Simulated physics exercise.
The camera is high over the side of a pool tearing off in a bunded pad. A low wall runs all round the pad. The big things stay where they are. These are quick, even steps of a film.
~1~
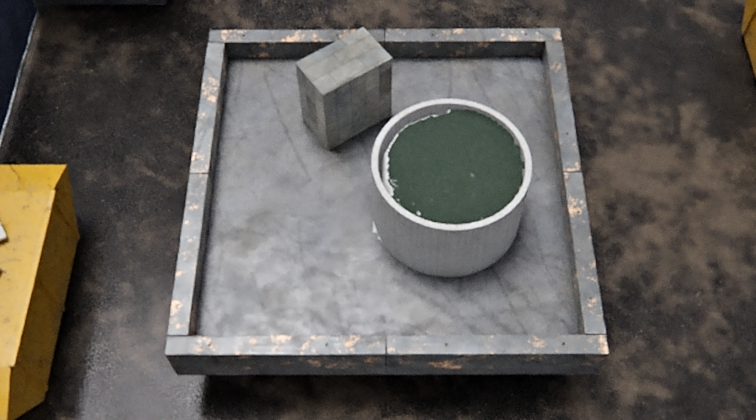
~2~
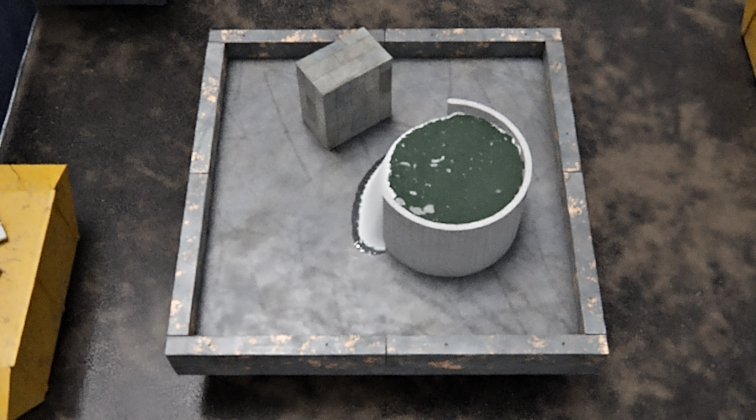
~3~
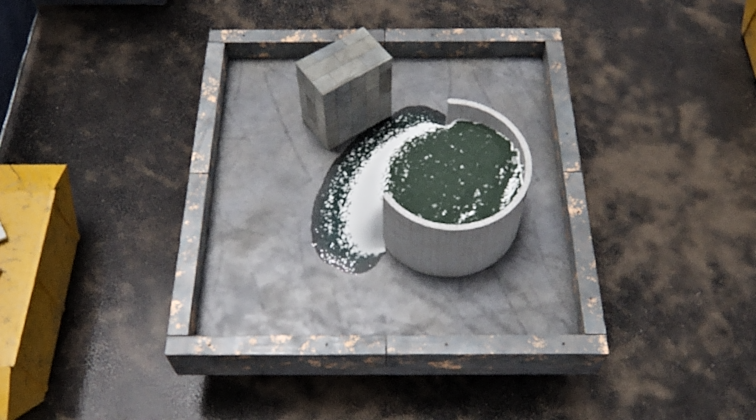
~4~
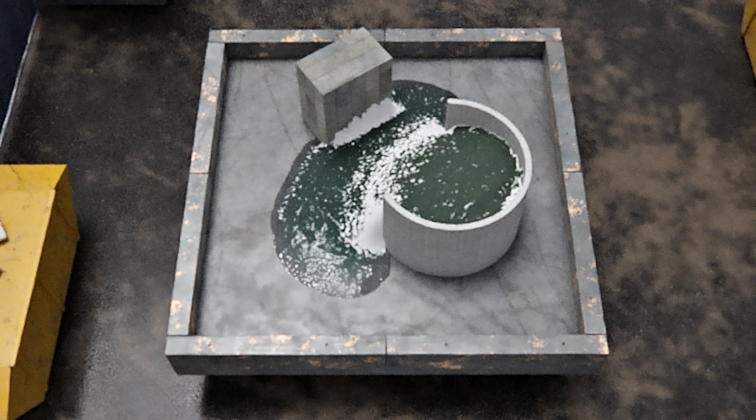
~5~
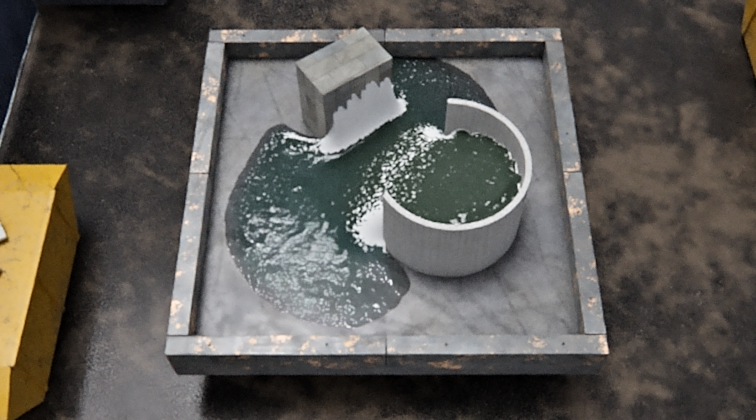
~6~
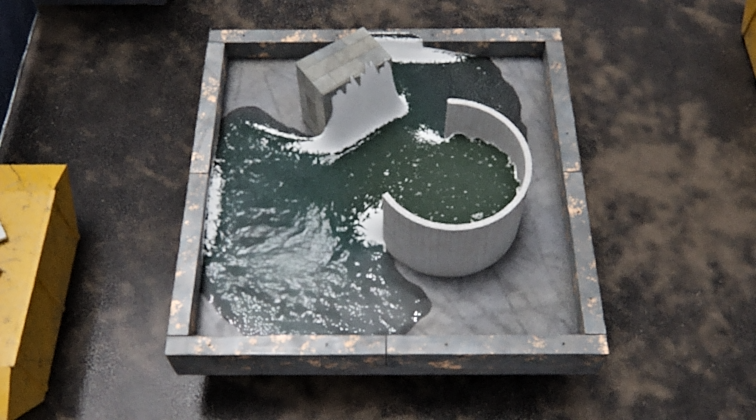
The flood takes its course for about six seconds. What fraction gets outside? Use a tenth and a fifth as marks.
Over the wall goes under a tenth.
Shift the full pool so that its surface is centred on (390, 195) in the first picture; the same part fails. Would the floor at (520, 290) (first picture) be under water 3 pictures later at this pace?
Verdict: Clear.
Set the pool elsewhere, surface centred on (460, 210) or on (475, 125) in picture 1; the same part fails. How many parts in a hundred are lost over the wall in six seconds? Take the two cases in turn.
About 6 and 6 per cent.
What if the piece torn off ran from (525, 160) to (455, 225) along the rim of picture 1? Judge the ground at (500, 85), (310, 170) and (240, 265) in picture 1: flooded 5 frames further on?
In turn: Covered, free of water, not flooded.
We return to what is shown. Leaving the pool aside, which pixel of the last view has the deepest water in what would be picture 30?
I would point to (572, 303).
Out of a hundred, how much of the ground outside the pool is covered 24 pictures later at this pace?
Close to 100 %.
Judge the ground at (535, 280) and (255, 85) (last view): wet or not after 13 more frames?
One after the other: Free of water, under water.
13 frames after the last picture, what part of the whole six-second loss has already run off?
Close to 80 %.
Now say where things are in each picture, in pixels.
The first frame shows still water in the round pool at (451, 165).
In the second frame, the front is at a hidden place, out from the gap at (387, 170).
In the third frame, water pours out at (387, 171) and has run to a hidden place.
In the fourth frame, water pours out at (387, 174) and has run to (425, 88).
In the fifth frame, water pours out at (387, 176) and has run to (415, 59).
In the sixth frame, the front is at (202, 282), out from the gap at (387, 176).
A moment on, water covers 55 % of the floor; the low wall has let 0 % over.
Next, water covers 60 % of the floor; the low wall has let 2 % over.
Then, water covers 70 % of the floor; the low wall has let 6 % over.
Later, water covers 80 % of the floor; the low wall has let 8 % over.
In the end, water covers 80 % of the floor; the low wall has let 8 % over.
